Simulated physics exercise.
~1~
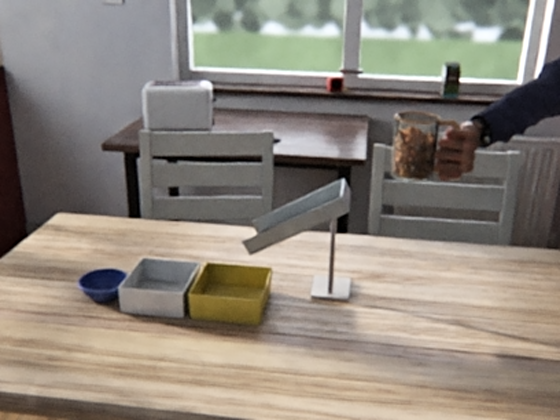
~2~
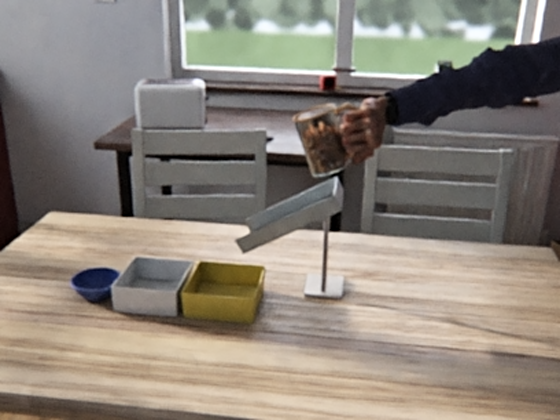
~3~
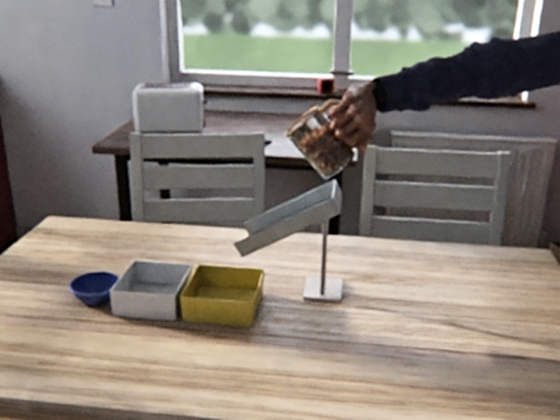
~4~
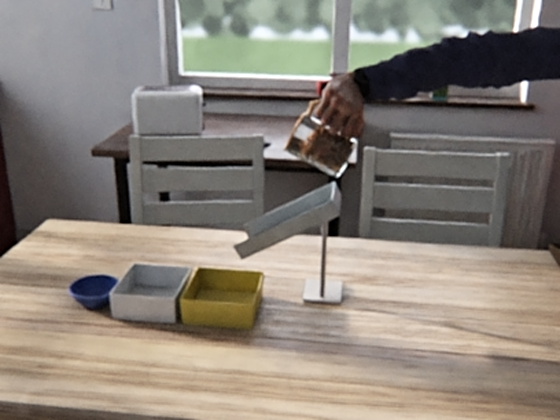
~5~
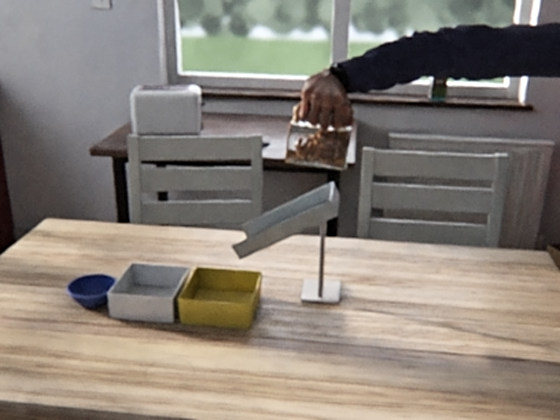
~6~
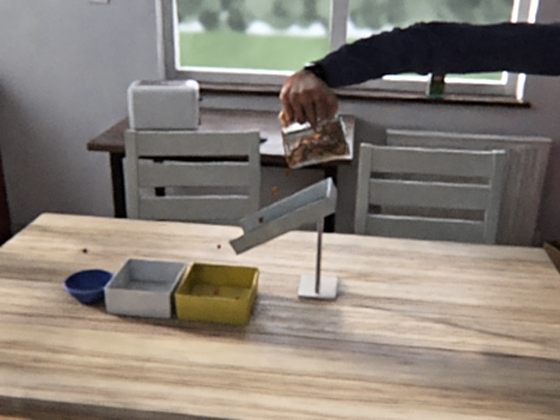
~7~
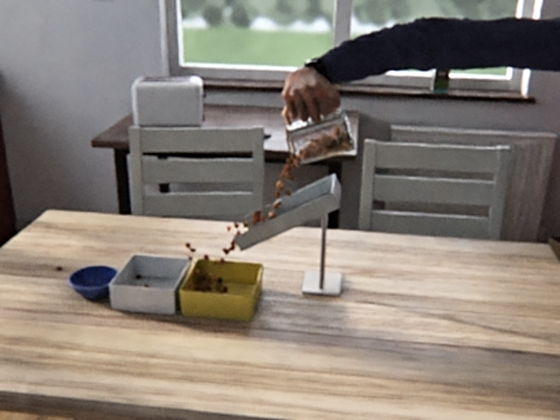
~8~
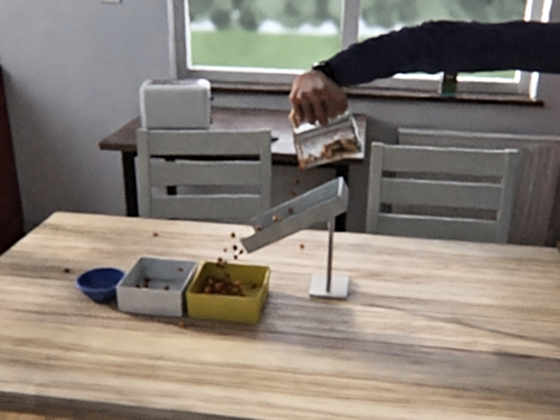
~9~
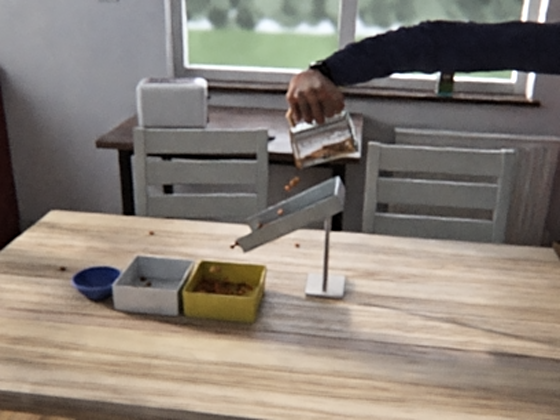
A hand brings a clear cup of brown kibble leftward over a tilted chute and tips it until bits slide down and spill mostly into the yellow tin, with a few reaching the white tin, while the blue bowl stays empty and some kibble remains in the cup.
